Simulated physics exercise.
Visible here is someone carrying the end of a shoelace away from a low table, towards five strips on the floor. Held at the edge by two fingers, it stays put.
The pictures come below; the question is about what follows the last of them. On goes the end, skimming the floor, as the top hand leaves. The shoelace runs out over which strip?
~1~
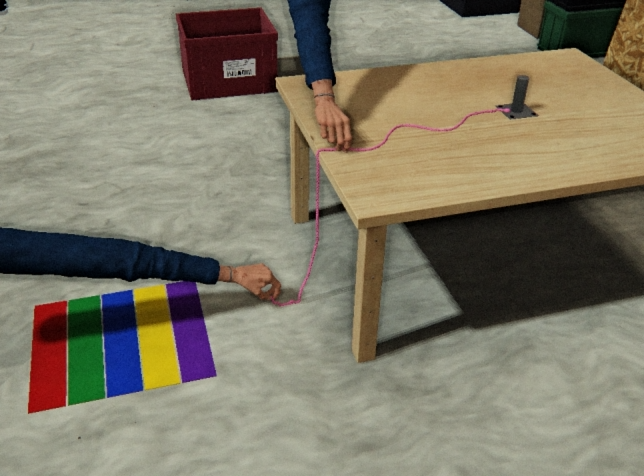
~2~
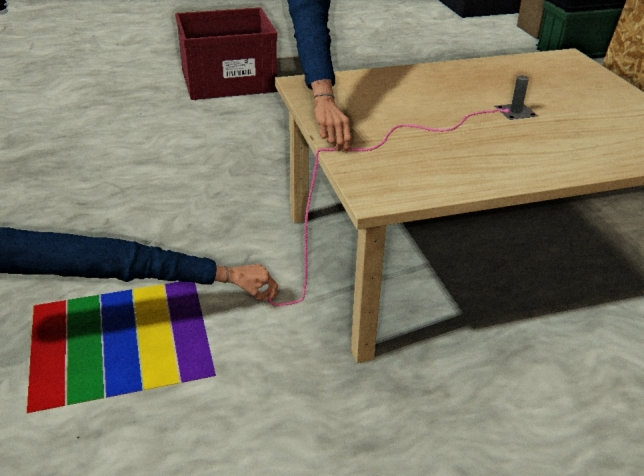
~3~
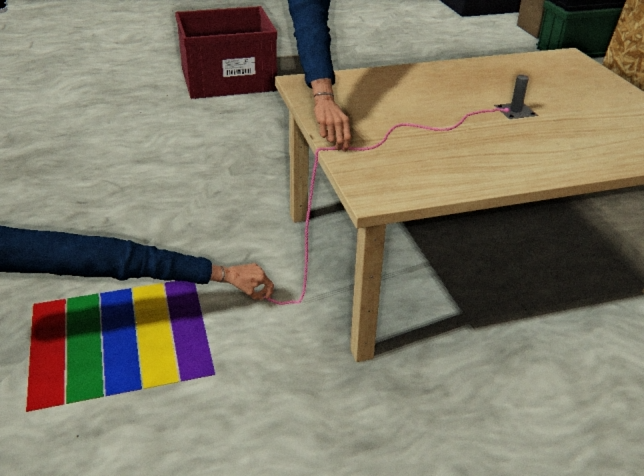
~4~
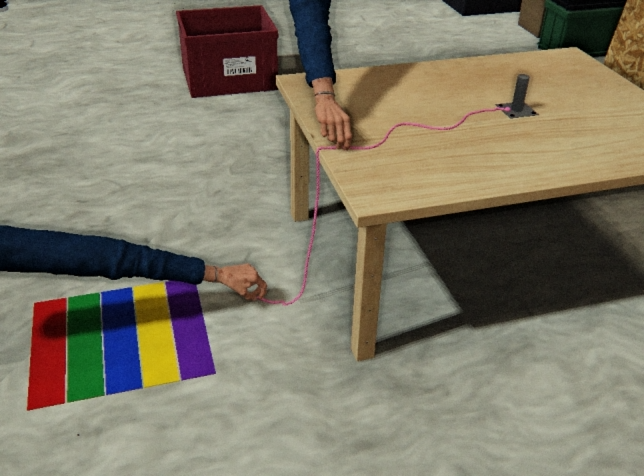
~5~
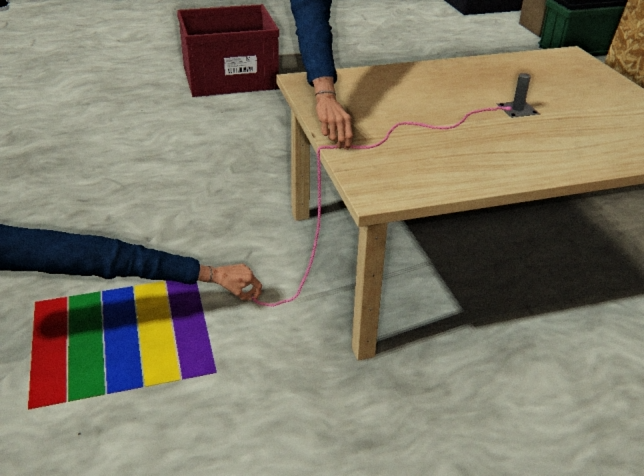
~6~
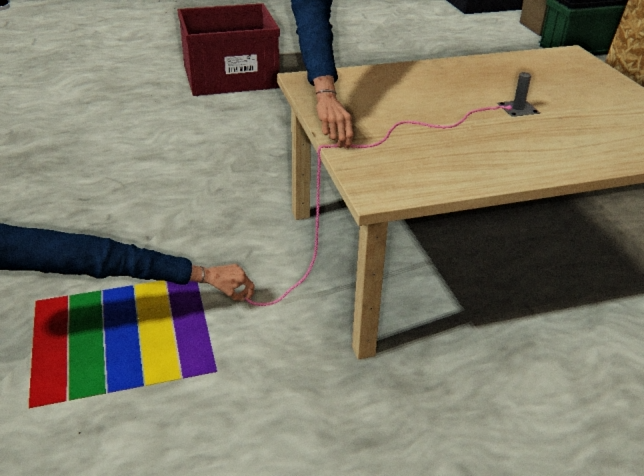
The blue one.
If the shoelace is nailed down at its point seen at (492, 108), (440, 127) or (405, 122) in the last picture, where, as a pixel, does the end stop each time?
Approximately (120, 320), (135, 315) and (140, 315) respectively.
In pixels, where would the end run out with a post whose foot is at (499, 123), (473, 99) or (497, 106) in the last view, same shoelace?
Try by try, around (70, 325), (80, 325) and (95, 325).
Soon after, end near (177, 309); over purple.
Then, end near (140, 316); over yellow.
At full stretch, end near (118, 319); over blue. The end stops over the blue strip.
